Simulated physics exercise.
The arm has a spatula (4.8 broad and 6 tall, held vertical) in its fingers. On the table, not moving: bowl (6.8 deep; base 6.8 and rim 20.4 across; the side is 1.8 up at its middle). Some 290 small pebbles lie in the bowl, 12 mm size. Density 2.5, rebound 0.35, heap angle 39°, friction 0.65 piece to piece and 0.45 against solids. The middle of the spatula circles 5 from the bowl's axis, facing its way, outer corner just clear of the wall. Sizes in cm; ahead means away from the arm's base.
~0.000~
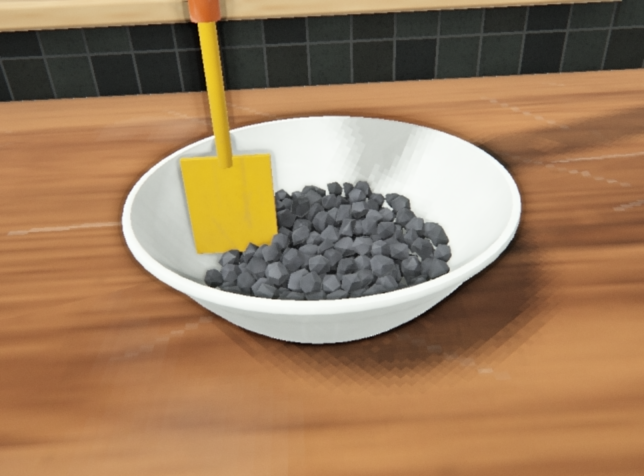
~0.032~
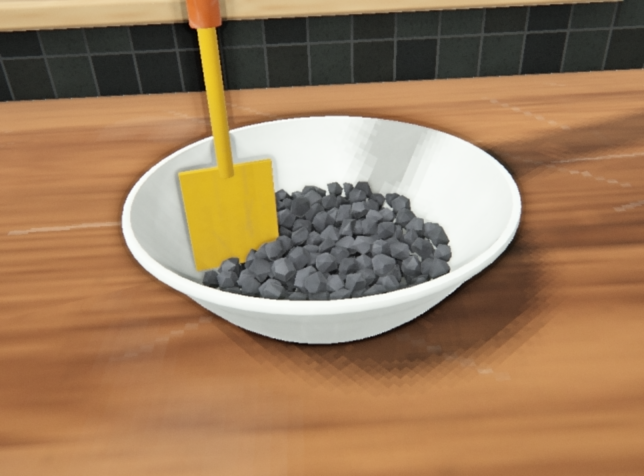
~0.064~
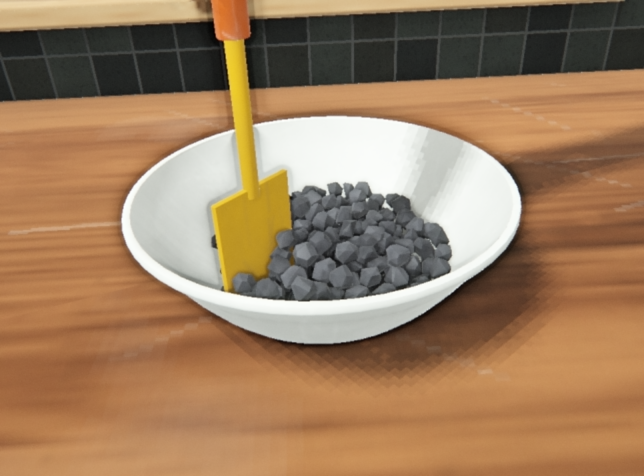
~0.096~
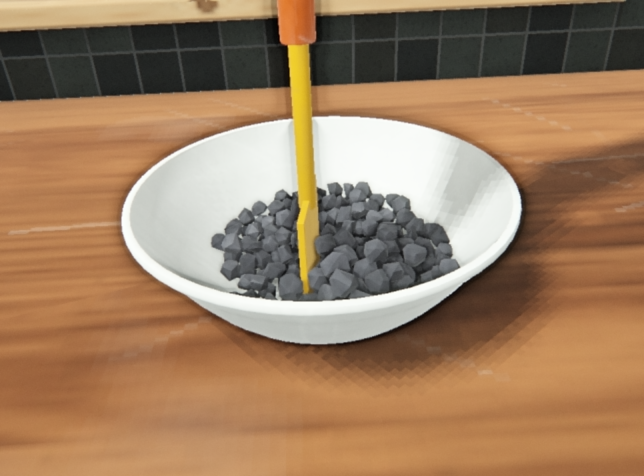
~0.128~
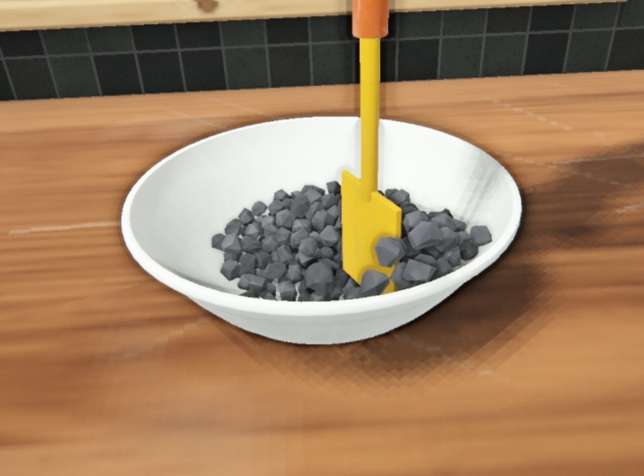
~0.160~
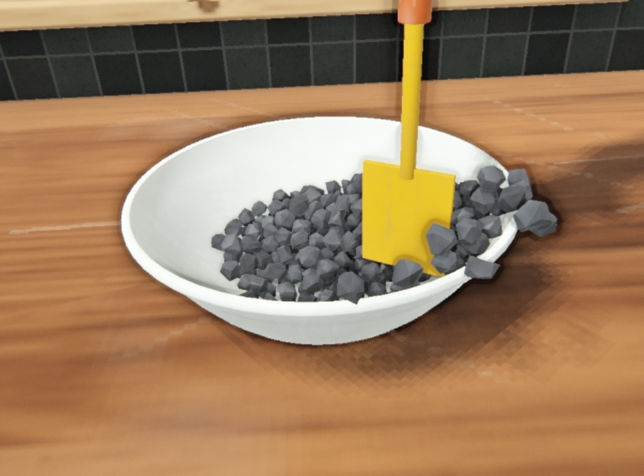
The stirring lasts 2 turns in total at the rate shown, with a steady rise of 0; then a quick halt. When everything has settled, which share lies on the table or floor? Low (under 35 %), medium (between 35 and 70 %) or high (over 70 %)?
Share on the table or floor: Medium (between 35 and 70 %).
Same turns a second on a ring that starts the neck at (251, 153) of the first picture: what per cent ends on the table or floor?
About 40 per cent.
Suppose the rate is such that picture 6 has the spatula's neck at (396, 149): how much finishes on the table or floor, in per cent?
About 40 per cent.
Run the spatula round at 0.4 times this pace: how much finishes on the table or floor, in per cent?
Some 10 per cent.
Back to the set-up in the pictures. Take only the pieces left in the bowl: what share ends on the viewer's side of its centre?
Some 55 per cent.
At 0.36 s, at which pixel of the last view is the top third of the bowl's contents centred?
Around (197, 220).
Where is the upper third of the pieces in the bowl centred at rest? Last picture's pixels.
Around (304, 267).
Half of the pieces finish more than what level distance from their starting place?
Some 12 cm.
By 0.36 s, 10° round, highest piece 12 above the table; 214 in the bowl, 22 on the table or floor, 50 in flight or on the tool.
By 0.57 s, 229° round, highest piece 9 above the table; 168 in the bowl, 99 on the table or floor, 19 in flight or on the tool.
By 0.87 s, 0° round, highest piece 6 above the table; 154 in the bowl, 131 on the table or floor, 1 in flight or on the tool.
By 1.57 s, 0° round, highest piece 5 above the table; 154 in the bowl, 132 on the table or floor.
Final count, 154 in the bowl, 132 on the table or floor. That is 46 % on the table or floor.
